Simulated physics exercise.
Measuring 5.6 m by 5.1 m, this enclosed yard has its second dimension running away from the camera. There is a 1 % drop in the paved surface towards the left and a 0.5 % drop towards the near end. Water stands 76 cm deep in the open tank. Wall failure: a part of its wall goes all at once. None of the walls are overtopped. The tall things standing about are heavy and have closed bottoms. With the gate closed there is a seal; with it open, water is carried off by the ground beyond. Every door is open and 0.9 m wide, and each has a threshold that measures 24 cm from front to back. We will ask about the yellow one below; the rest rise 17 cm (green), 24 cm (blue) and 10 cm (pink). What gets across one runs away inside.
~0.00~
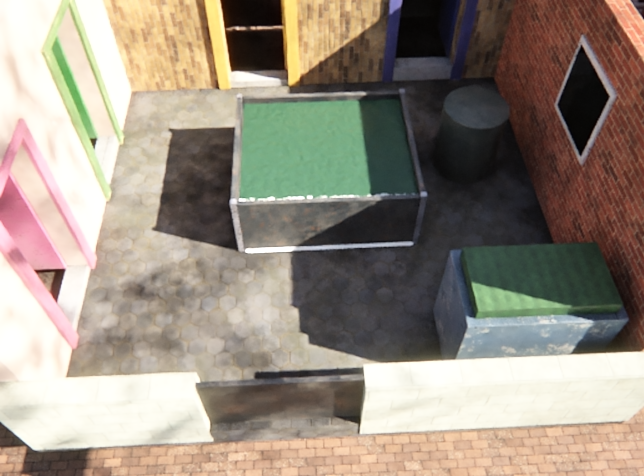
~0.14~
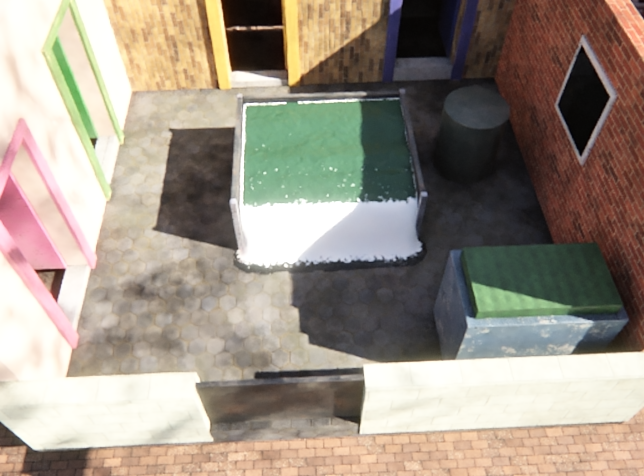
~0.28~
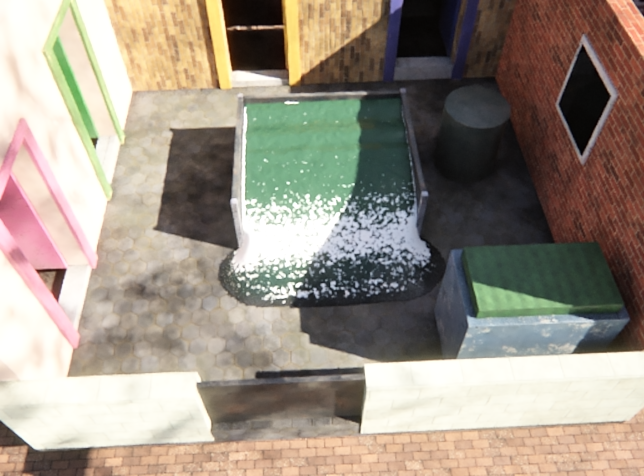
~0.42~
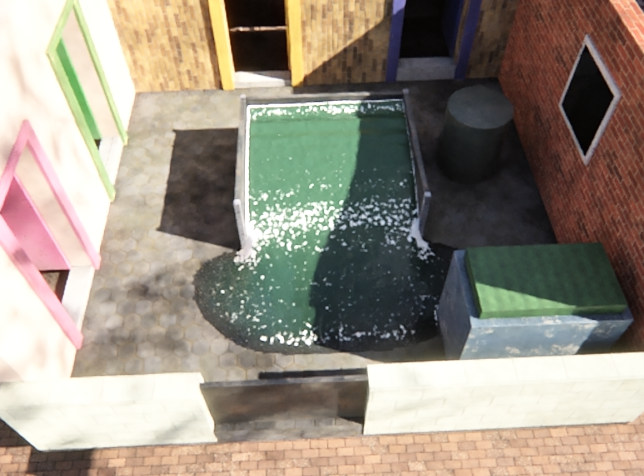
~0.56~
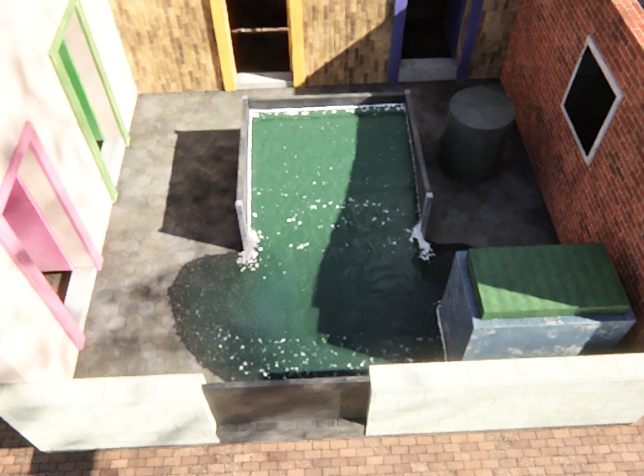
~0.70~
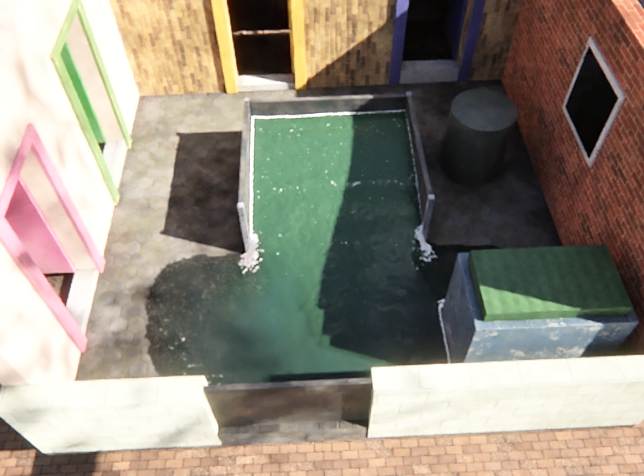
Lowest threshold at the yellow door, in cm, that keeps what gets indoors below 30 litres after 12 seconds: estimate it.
My estimate is 9.5 cm.
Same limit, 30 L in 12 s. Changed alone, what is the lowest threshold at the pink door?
Pink door - some 21 centimetres.
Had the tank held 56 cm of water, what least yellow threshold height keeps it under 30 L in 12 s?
It would take a step of about 6.0 cm.
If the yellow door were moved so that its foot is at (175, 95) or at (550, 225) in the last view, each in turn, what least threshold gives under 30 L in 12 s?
You'd want roughly 17 cm there first, then roughly 7.5 cm.
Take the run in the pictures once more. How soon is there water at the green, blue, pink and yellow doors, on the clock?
Arrival: Green 2.6 s, blue 4.0 s, pink 1.3 s, yellow 3.6 s.
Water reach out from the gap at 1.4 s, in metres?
About 3.4 m.
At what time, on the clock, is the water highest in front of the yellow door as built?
About 8.0 seconds.
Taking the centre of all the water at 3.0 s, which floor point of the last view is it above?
(307, 292) or so.
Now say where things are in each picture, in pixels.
The open tank at (325, 148) is whole and still, 76 cm deep; the yellow door at (254, 28) is dry, in the first picture.
The front is at (248, 265), 0.3 m from the gap at (328, 231); 0.5 m2 of floor is wet, 76 cm left at the back, in the second picture.
The gap is at (329, 232), the front 0.7 m out at (253, 299); the back of the open tank holds 75 cm, in the third picture.
The gap is at (332, 234), the front 1.3 m out at (277, 346); the back of the open tank holds 67 cm, in the fourth picture.
Water pours out at (334, 236) and has run 1.9 m, to a hidden place; about 10 cm deep outside, 64 cm at the back, in the fifth picture.
The front is at a hidden place, 2.1 m from the gap at (336, 237); 6.3 m2 of floor is wet, 62 cm left at the back; the yellow door at (261, 32), 3.2 m from the gap, is still 3.2 m from the nearest water, in the sixth picture.
After 1.4 s water covers 35 % of the floor, deepest (55 cm) near (434, 367); it has not reached the yellow door.
After 3.0 s water covers 65 % of the floor, deepest (40 cm) near (67, 419); it has not reached the yellow door.
After 12.0 s water covers 100 % of the floor, deepest (16 cm) near (67, 419); 12 cm at the yellow door, 13 litres in over its 11 cm threshold.
At the yellow door as built, the water arrived by 3.7 s and peaked near 14 cm at 8.0 s.
Run again over the same 12 s with other heights there, 71 litres in over 7.5 cm, 17 litres over 10.5 cm. The limit of 30 litres is kept from about 9.5 cm up.
